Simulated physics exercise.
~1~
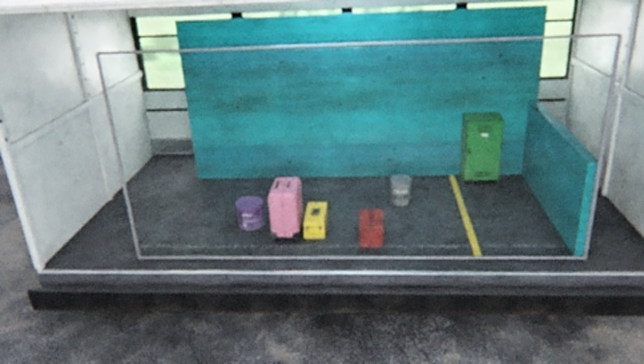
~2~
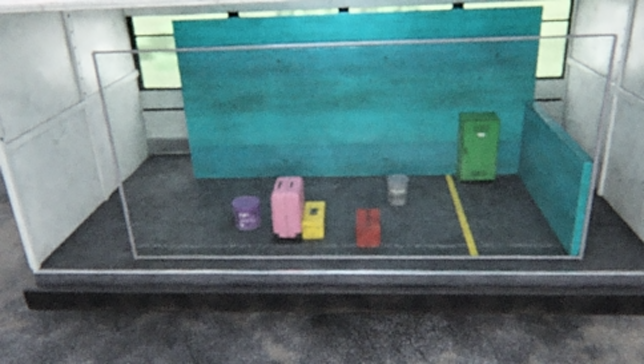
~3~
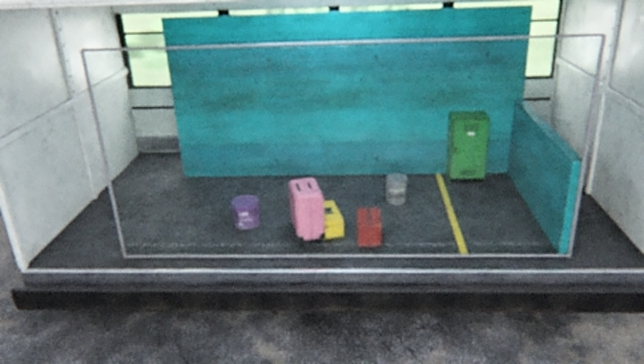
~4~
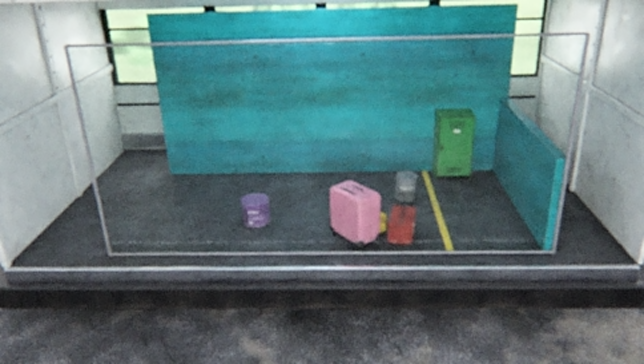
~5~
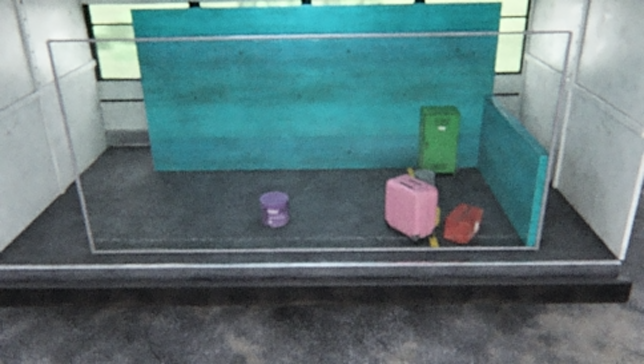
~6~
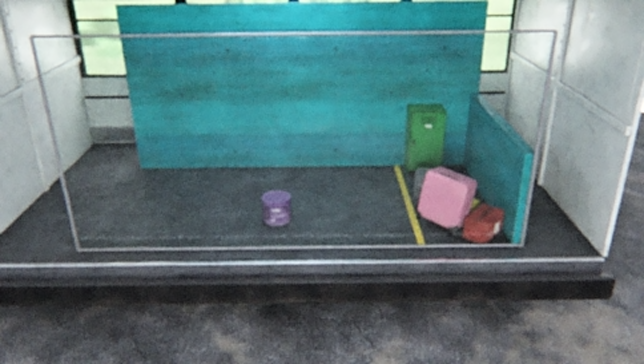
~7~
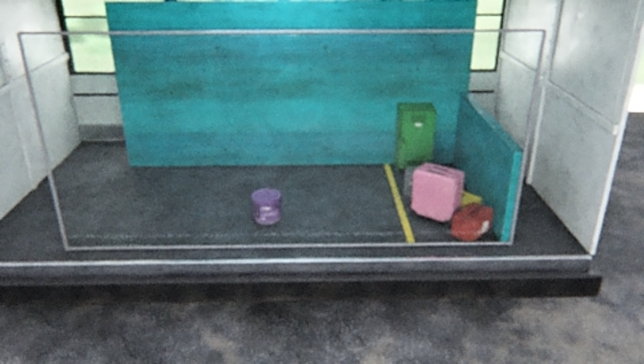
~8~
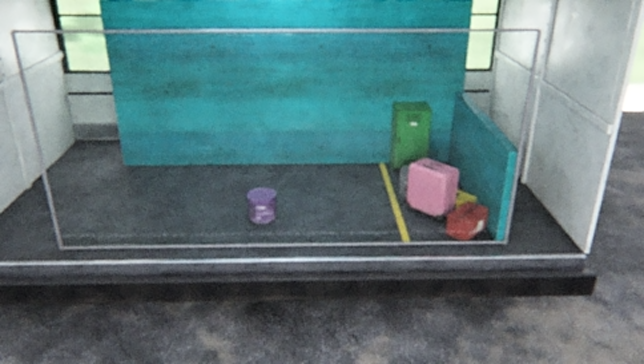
A grey-floored bay with a teal back wall and a short teal side wall is seen from the front and slightly above, the view panning slightly right. A purple bucket, a pink wheeled case, a yellow toolbox, a red carton and a grey bucket stand left of a yellow line, with a green locker at the back right. The pink case slides right, and the other goods follow, the purple bucket moving only a little. The case, toolbox, carton and grey bucket cross the line, and the case leans near the side wall. It settles upright among them, while the purple bucket stands well short.
